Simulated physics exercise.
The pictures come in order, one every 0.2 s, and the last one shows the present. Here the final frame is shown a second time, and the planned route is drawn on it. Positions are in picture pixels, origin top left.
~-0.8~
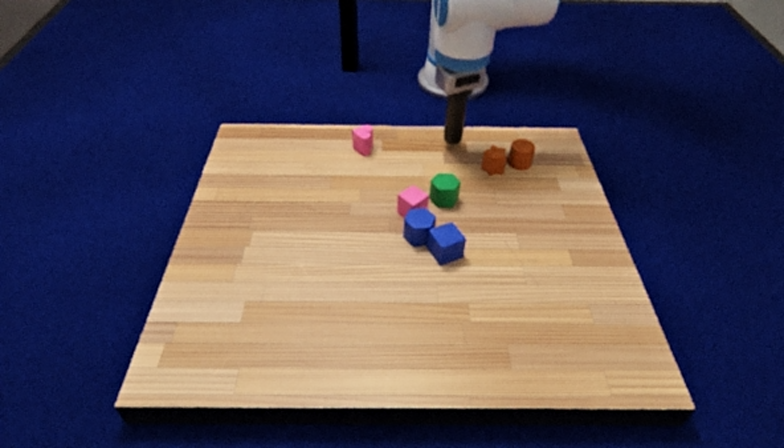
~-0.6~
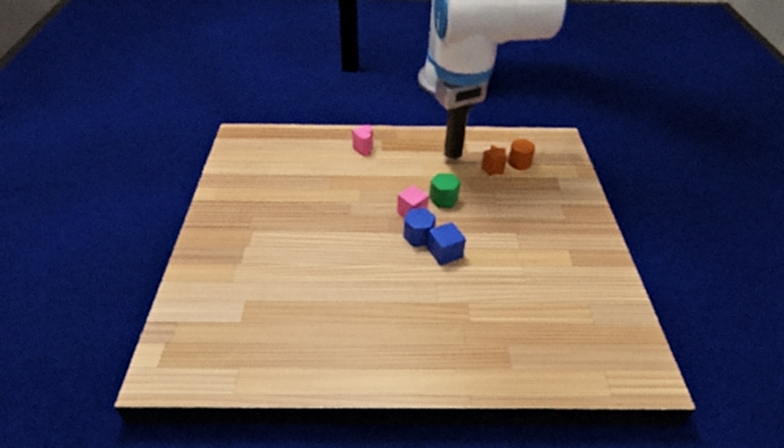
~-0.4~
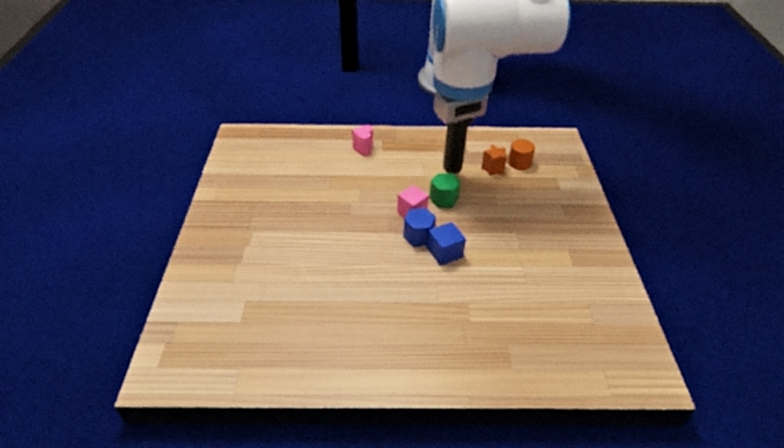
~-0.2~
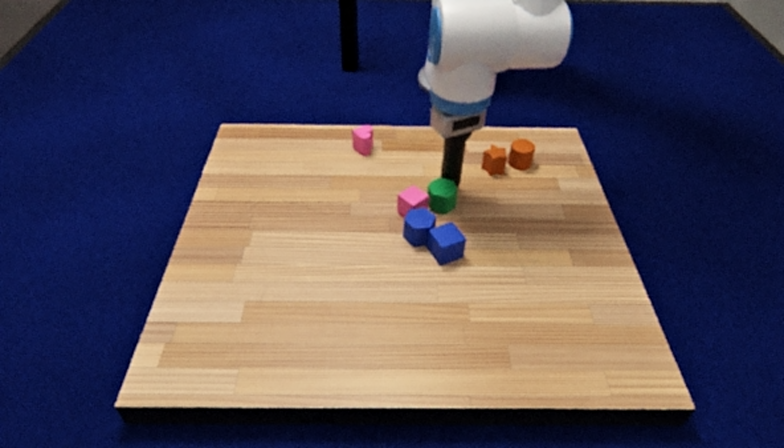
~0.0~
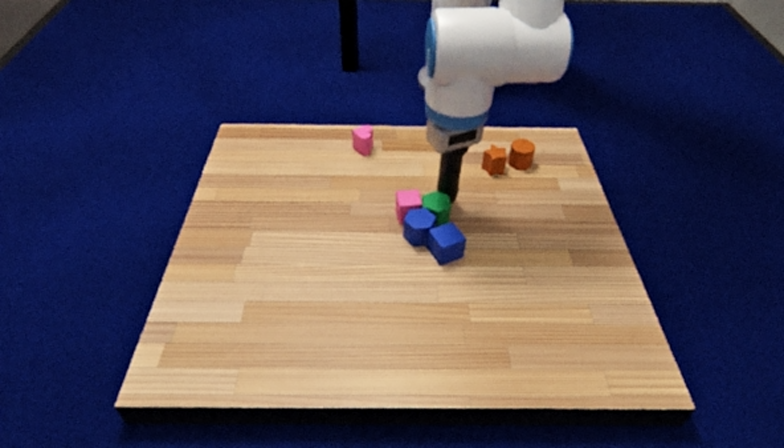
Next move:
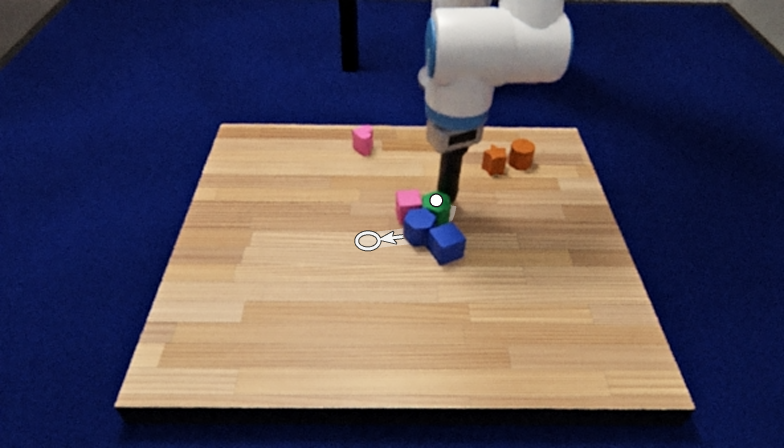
A light wooden board lies on a deep blue floor, seen from above its front edge by a still camera. Near its middle sit a pink block, a green block and two blue ones, with another pink piece at the back left and two orange pieces at the back right. A white robot arm lowers its black peg toward the viewer, nudging the green block forward and left against the pink one, which shifts slightly.
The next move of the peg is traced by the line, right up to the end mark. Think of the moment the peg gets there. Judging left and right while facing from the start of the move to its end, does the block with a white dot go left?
In short: Yes.
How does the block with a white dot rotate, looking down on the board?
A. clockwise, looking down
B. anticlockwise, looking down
B.
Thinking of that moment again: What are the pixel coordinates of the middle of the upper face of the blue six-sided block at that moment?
Its top face will be centred at roughly (374, 264).
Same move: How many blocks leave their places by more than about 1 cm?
Moved: Exactly two.
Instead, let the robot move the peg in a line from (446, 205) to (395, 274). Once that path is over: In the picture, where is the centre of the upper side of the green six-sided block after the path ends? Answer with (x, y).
The top centre is at (374, 269).
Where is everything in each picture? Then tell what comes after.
The first picture shows peg's lower end at (453, 139); pink square block at (413, 195); blue six-sided block at (420, 218); green six-sided block at (446, 181); blue square block at (447, 234).
The second picture shows peg at (453, 154); blocks still.
The third picture shows peg at (452, 168); blocks still.
The fourth picture shows peg at (450, 183); green six-sided block at (443, 186).
The fifth picture shows peg at (447, 197); pink square block at (409, 197); blue six-sided block at (420, 218); green six-sided block at (436, 200); blue square block at (447, 234).
Drawn move, from (446, 205) via (435, 226) and (404, 236), ending at (368, 241); the dot is on the green six-sided block.
What follows on the original path. One third of the way, peg at (435, 219); pink square block at (405, 198), turned 25° clockwise; blue six-sided block at (399, 236); green six-sided block at (419, 221), turned 20° clockwise.
Two thirds of the way, peg at (404, 229); pink square block at (405, 198), turned 25° clockwise; blue six-sided block at (379, 254), turned 25° anticlockwise; green six-sided block at (391, 234).
At the end, peg at (368, 233); pink square block at (405, 198), turned 25° clockwise; blue six-sided block at (374, 264), turned 55° anticlockwise; green six-sided block at (371, 241), turned 30° anticlockwise; blue square block still.
